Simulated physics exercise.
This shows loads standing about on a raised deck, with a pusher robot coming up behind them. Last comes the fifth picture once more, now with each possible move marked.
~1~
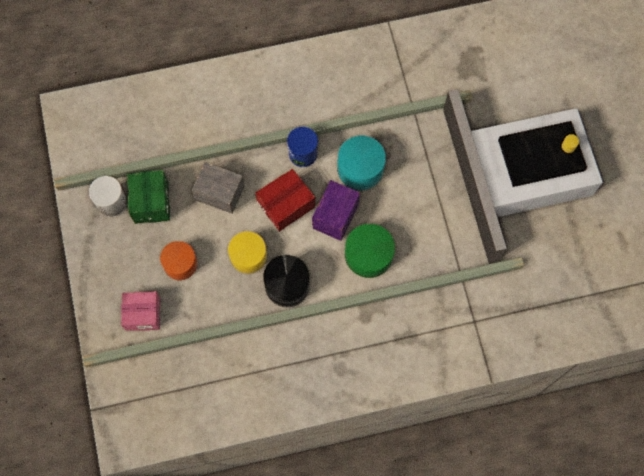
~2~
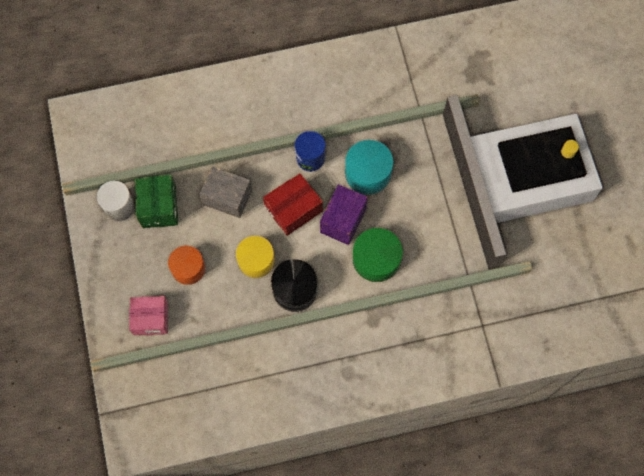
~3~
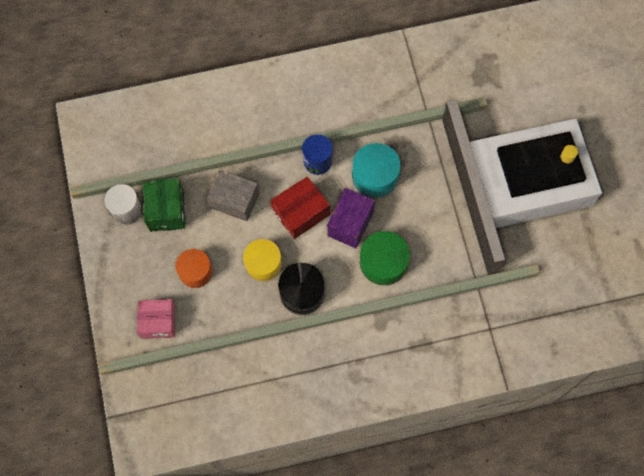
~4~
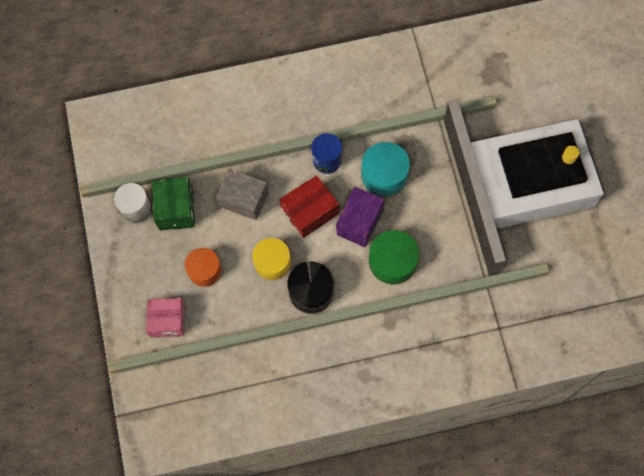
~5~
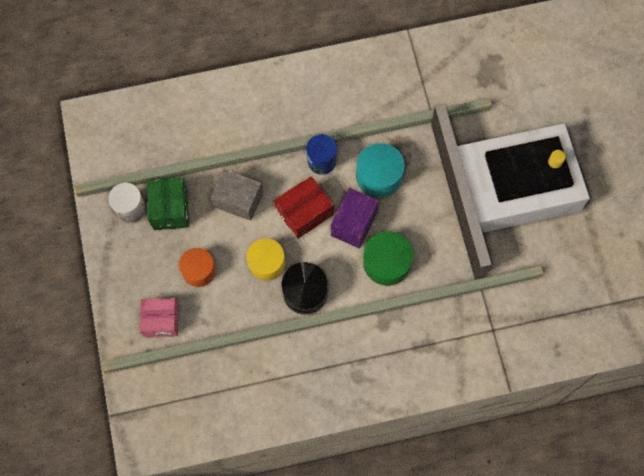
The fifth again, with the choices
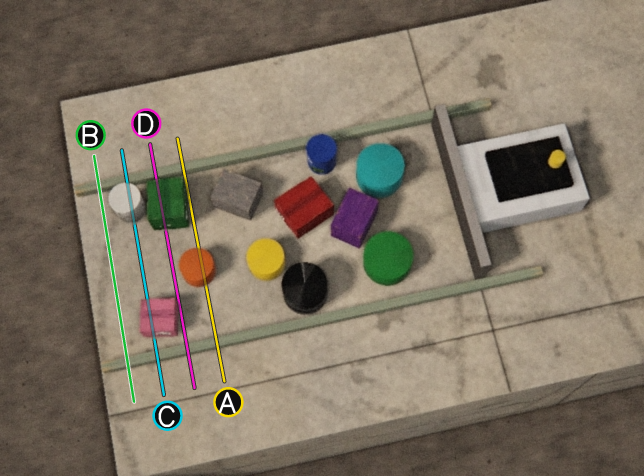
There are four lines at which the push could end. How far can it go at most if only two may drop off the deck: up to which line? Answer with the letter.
Stop at A.
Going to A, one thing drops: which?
The white pail.
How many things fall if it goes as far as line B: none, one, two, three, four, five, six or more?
Six or more.
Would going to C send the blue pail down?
No.
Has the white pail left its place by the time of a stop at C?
Yes.
On the marked copy, A at (200, 255); B at (113, 274); C at (142, 268); D at (171, 261).
Taking A. A third of the way, robot (430, 190); blue pail (306, 156); green canister (352, 274).
Two thirds of the way, robot (336, 210); white pail (124, 205); orange canister (163, 262).
When it is over, robot (262, 226); white pail over the edge; pink box (100, 340); one fallen.
As for the rest, B drops nine; C drops seven; D drops four.
